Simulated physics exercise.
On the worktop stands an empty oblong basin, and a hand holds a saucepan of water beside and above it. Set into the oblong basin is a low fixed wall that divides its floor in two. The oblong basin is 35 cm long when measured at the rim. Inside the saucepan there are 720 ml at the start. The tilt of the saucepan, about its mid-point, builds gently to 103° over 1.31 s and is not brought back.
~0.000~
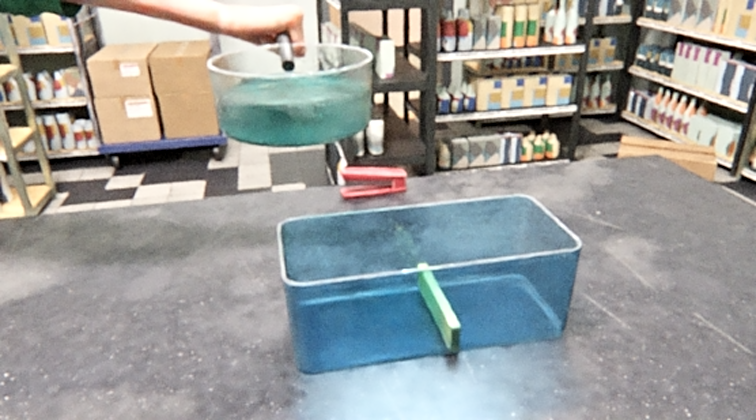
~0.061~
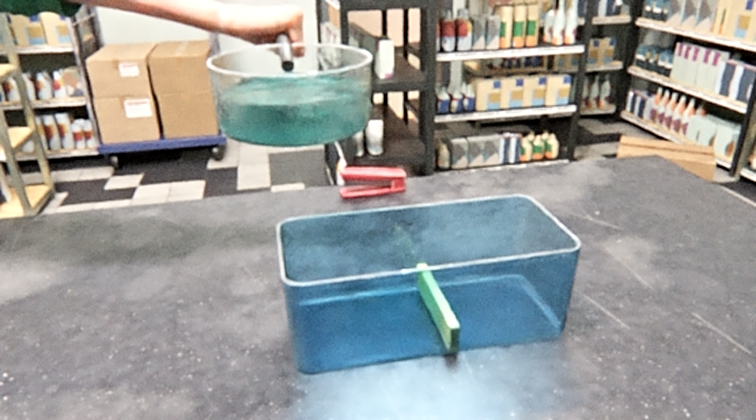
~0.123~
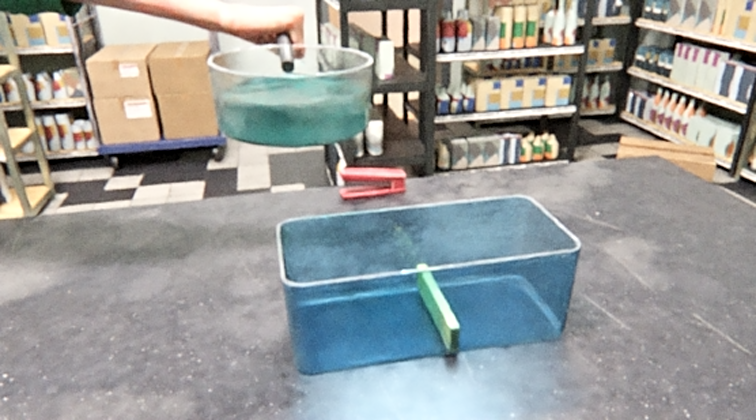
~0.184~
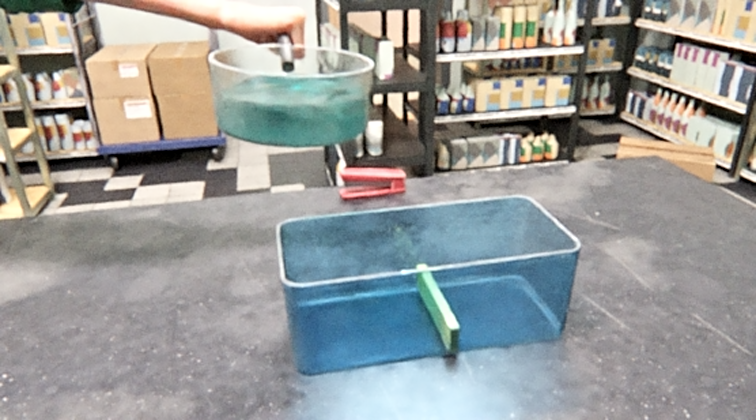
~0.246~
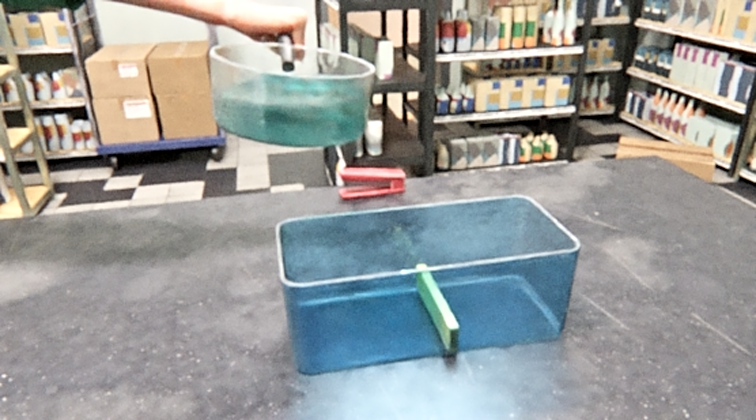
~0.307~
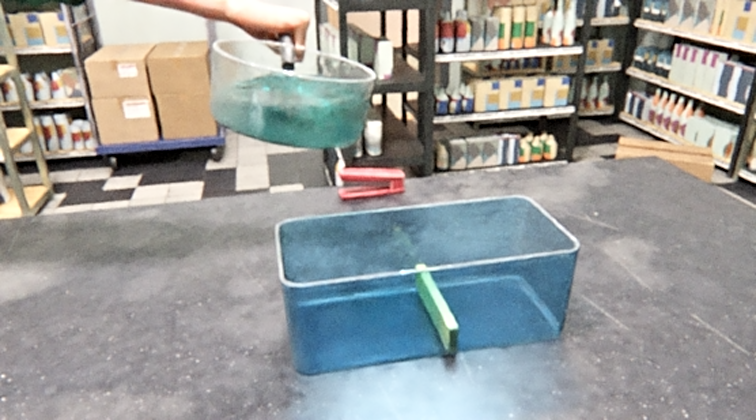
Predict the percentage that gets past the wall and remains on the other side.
The other side holds about 30 % in the end.
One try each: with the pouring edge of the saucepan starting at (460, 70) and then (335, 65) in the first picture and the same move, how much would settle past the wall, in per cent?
The first try gives around 95 percent, the second around 5 percent.
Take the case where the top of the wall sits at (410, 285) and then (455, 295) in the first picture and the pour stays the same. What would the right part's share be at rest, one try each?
I'd say 65 percent on the first go, 10 percent on the next.
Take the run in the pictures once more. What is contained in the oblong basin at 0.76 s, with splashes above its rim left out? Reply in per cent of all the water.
About 7%.
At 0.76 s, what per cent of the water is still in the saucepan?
Close to 58 in a hundred.
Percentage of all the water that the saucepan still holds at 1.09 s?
12 in a hundred, give or take.
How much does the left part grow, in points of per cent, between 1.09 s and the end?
Difference: Approx. 24 %.
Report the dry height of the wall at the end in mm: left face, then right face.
Left side: Around 18 mm. Right side: Around 26 mm.
After 0.76 s the tilt is 64° and 58 per cent is still to pour, 7 is left of the wall and 0 right of it.
After 1.09 s the tilt is 96° and 12 per cent is still to pour, 45 is left of the wall and 29 right of it.
After 1.43 s the tilt is 103° and 1 per cent is still to pour, 67 is left of the wall and 30 right of it.
After 1.81 s the tilt is 103° and 0 per cent is still to pour, 69 is left of the wall and 30 right of it.
In the end 69 per cent lies left of the wall, 30 right of it and 1 outside.
